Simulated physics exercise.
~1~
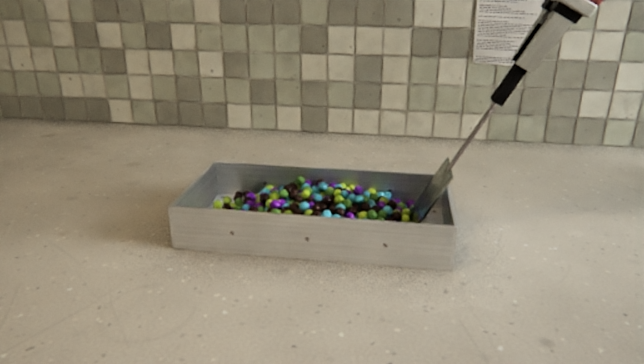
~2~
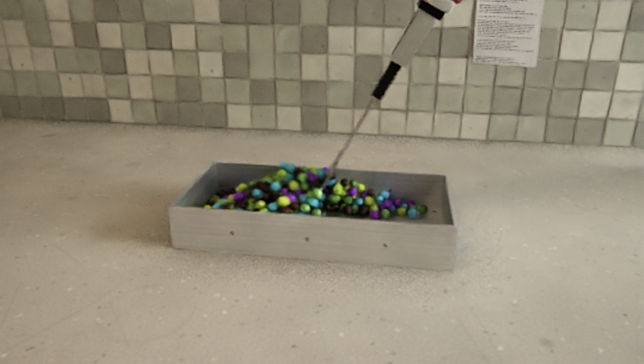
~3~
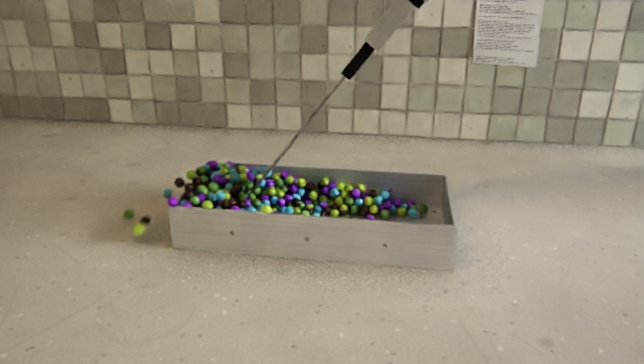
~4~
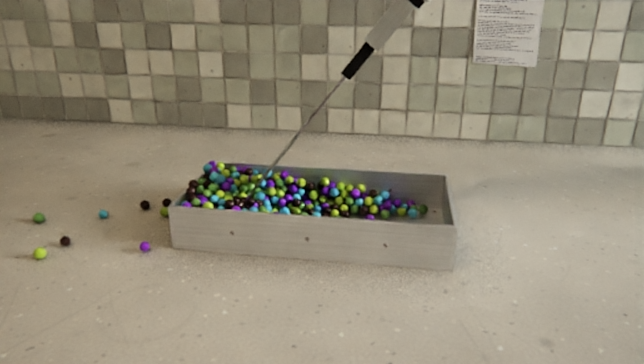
To begin with, a spatula held by a machine dips into the right end of a grey tray on a pale table top, against a tiled wall. The tray holds a bed of small round sweets in green, purple, blue and black. The spatula sweeps left through them, pushing them into a mound. As it nears the left end, the sweets heap up above the rim and a few spill over the side. The spatula then stops, still in the heap, while the fallen sweets scatter across the table to the left and most stay in the tray.
